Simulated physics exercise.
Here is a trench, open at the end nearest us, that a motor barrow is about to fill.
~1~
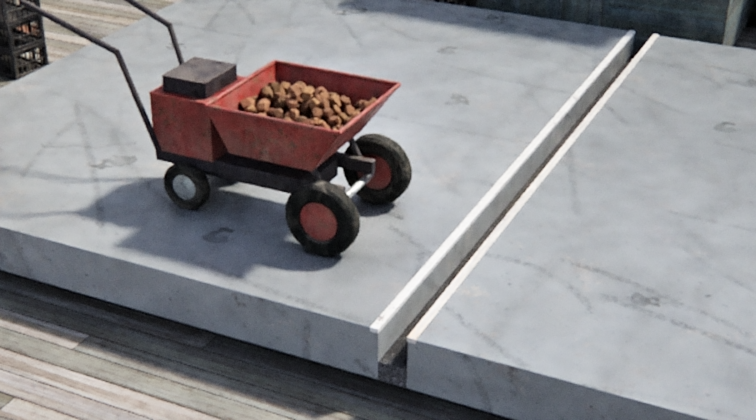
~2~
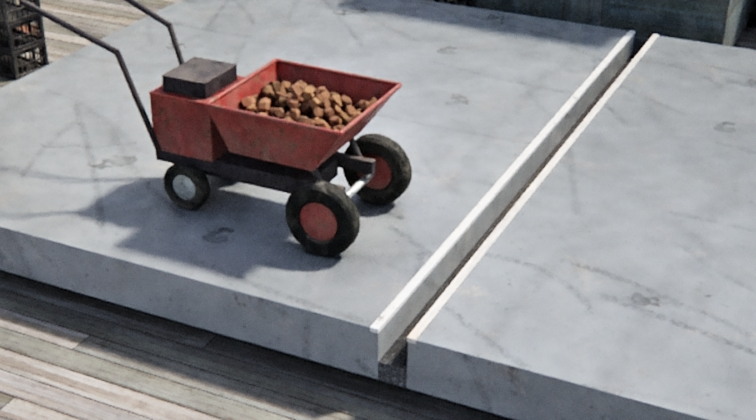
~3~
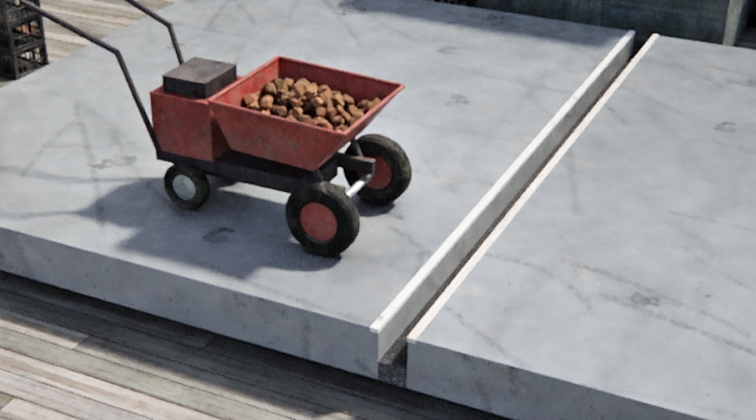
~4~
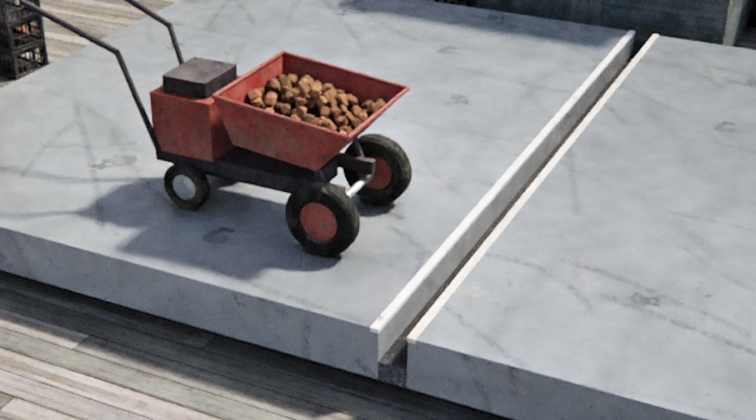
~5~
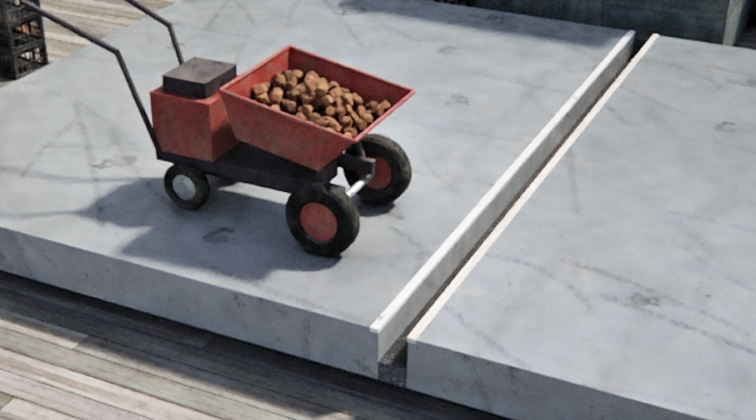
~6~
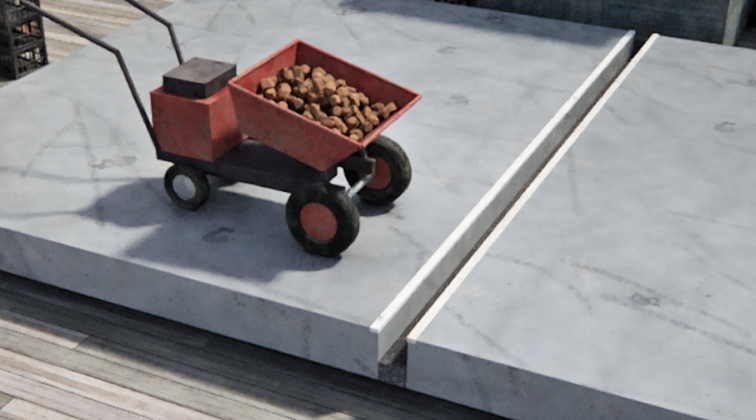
A red motor barrow loaded with brown clods stood still on a grey slab, left of a narrow trench, while its skip slowly tilted toward the right, the back end rising with the load still inside.
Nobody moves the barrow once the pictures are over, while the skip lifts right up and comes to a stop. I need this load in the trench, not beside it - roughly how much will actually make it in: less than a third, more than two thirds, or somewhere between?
One third to two-thirds.
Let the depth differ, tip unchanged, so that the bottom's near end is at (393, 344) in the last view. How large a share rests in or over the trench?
It lands somewhere near 40 percent.
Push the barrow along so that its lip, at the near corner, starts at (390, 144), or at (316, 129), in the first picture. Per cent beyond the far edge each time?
That works out to 100 per cent for the first position and 10 per cent for the second.
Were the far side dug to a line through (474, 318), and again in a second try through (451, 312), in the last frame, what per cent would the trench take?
The first try lands around 100 %, the second around 80 %.
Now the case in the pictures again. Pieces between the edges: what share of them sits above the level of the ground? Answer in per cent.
Roughly 25 percent.
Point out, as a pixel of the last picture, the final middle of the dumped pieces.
Roughly pixel (468, 249).
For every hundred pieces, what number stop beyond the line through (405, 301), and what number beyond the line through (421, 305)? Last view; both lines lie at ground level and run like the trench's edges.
I reckon some 90 per cent and some 60 per cent.
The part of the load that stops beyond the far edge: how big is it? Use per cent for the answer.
Around 35 %.
Soon after the last picture, skip tipped steeply; all in the skip.
A little later, skip tipped steeply; most in the skip; a small part in or heaped over the trench; a small part beyond it; a small part falling.
Later still, skip tipped right over; a small part in the skip; a stray few short of the trench; about half in or heaped over the trench; about a third beyond it.
At rest, skip tipped right over; a small part short of the trench; about half in or heaped over the trench; about a third beyond it.
